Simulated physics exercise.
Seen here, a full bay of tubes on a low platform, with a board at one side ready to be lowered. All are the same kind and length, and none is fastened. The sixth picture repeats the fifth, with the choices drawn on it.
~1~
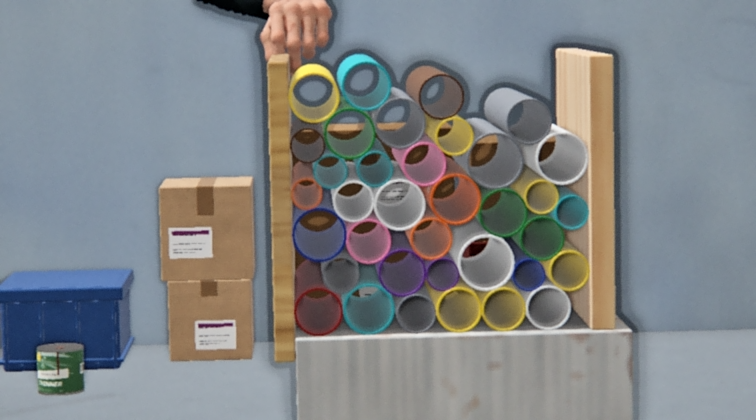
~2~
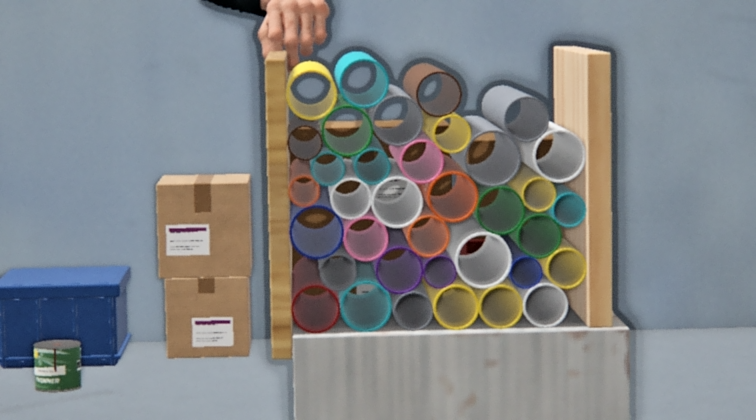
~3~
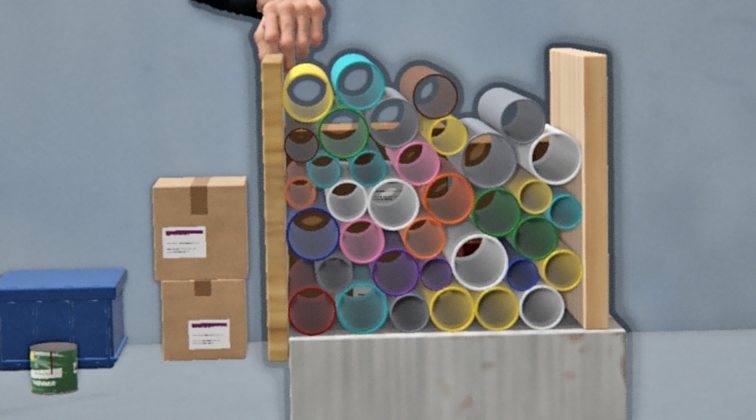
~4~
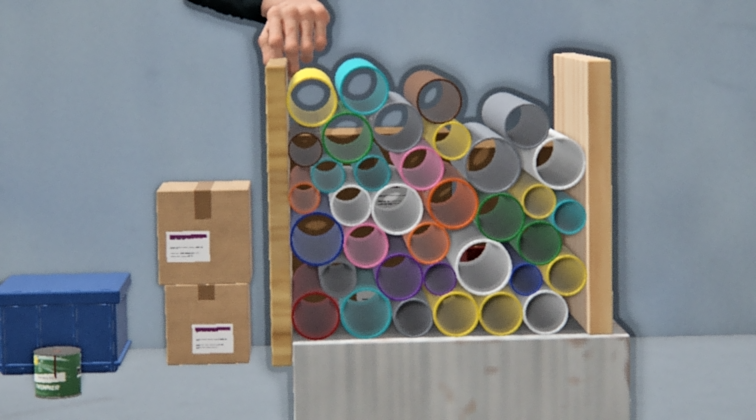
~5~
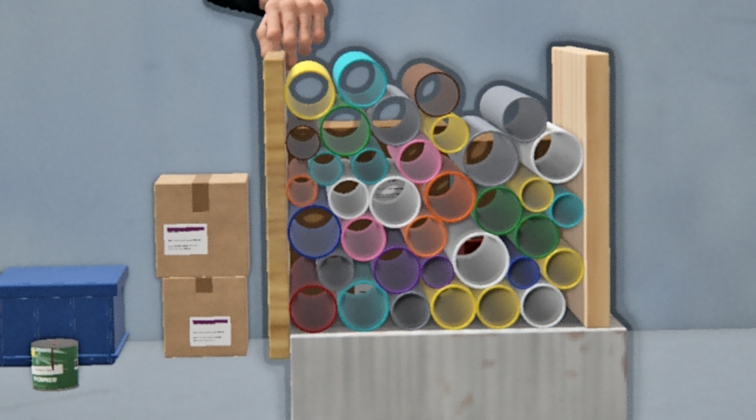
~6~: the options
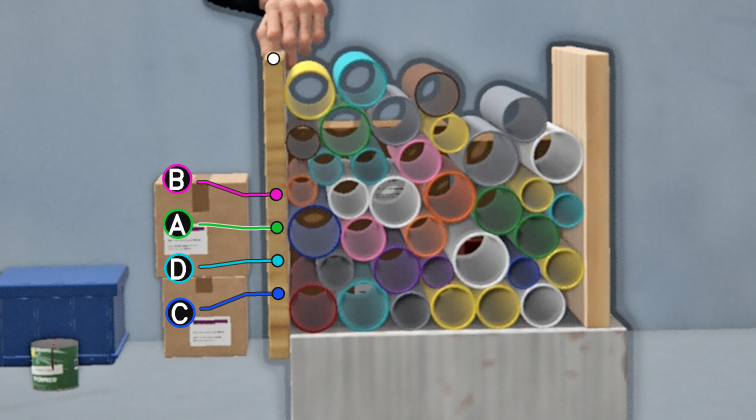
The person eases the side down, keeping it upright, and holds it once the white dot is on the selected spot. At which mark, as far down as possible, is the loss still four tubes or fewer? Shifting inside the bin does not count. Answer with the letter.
Mark B is as low as it can go.
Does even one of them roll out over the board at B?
At B: Yes.
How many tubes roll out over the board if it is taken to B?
With B, two.
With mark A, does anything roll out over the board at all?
Yes, at A.
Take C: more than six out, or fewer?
It loses more than six.
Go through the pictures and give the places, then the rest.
In the first picture, a purple tube (443, 274); a white tube (400, 205); an orange tube (456, 199).
In the second picture, an orange tube (453, 197); a green tube (347, 131).
In the third picture, a white tube (556, 158); a grey tube (523, 121).
In the fourth picture, side board (281, 200); a red tube (316, 316).
In the fifth picture, a white tube (543, 306); a purple tube (437, 272); a white tube (395, 202).
On the copy, A at (277, 227); B at (276, 195); C at (278, 294); D at (278, 261); the white dot at (274, 59).
On B. First, top of the board (285, 122).
Then, top of the board (286, 193).
Finally, top of the board (286, 194), two out over the board.
By contrast, A more than four out over the board; C more than four out over the board; D more than four out over the board.
